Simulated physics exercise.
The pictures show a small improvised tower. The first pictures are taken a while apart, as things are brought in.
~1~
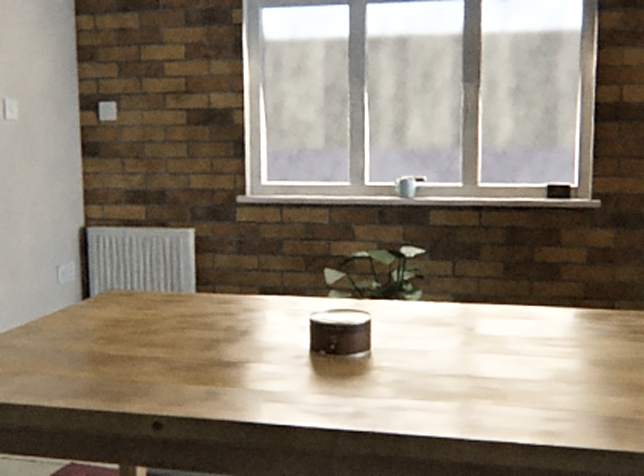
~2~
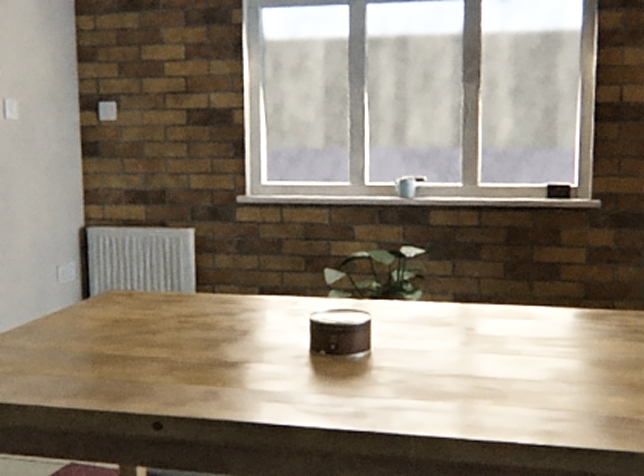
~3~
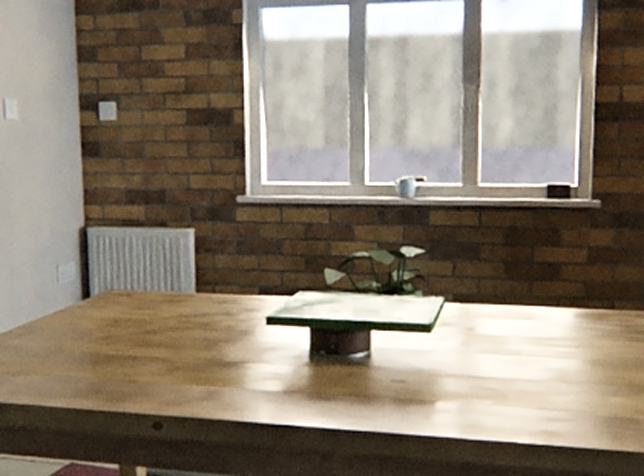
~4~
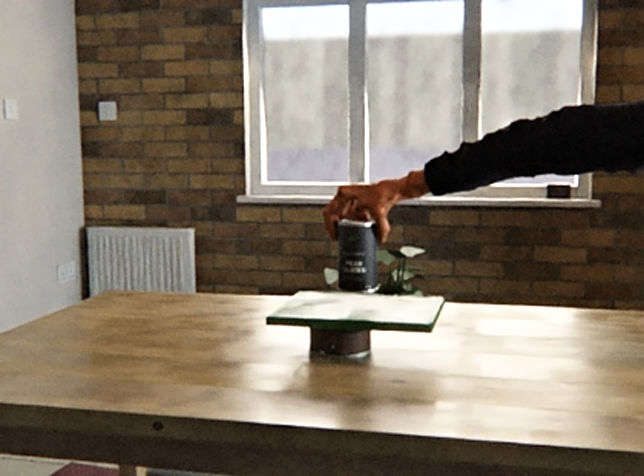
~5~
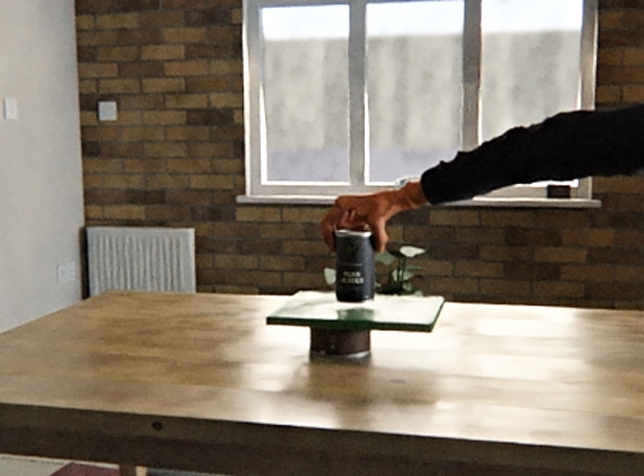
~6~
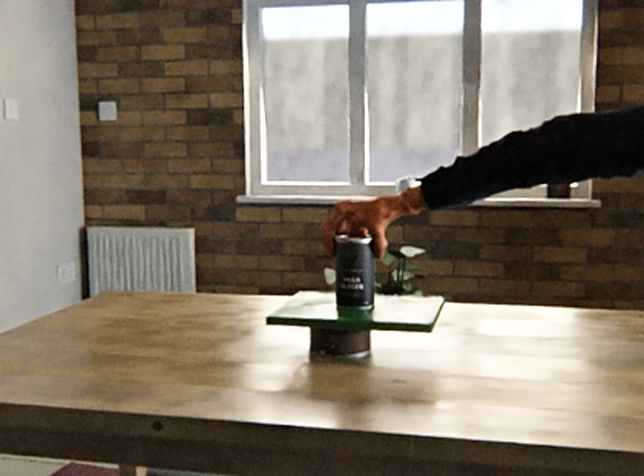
On a wooden table by a window, a flat green lid appeared on top of a small round brown tin, then a hand reached in from the right and lowered a black tin onto it, still holding on.
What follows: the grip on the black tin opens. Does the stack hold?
Here the stack holds.
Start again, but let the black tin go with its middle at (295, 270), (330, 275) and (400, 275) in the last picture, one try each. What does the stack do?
First try: It holds; second try: It keeps its balance; third try: It loses its balance.
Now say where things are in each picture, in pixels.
In the first picture, the last thing is not in view yet.
In the second picture, the last thing is not in view yet.
In the third picture, the last thing is not in view yet; green lid (359, 311).
The fourth picture shows still above its spot; black tin (357, 256); green lid (359, 311).
The fifth picture shows still above its spot; black tin (355, 266); green lid (359, 311).
The sixth picture shows set down, still held; black tin (355, 272); green lid (359, 311).
Then, 0.20 s after the last picture, nothing has stirred.
Then, 0.60 s after the last picture, black tin resting near (355, 272).
At rest, all 3 in place. Seen from the same camera at the end, black tin near (355, 272). The stack stays up.
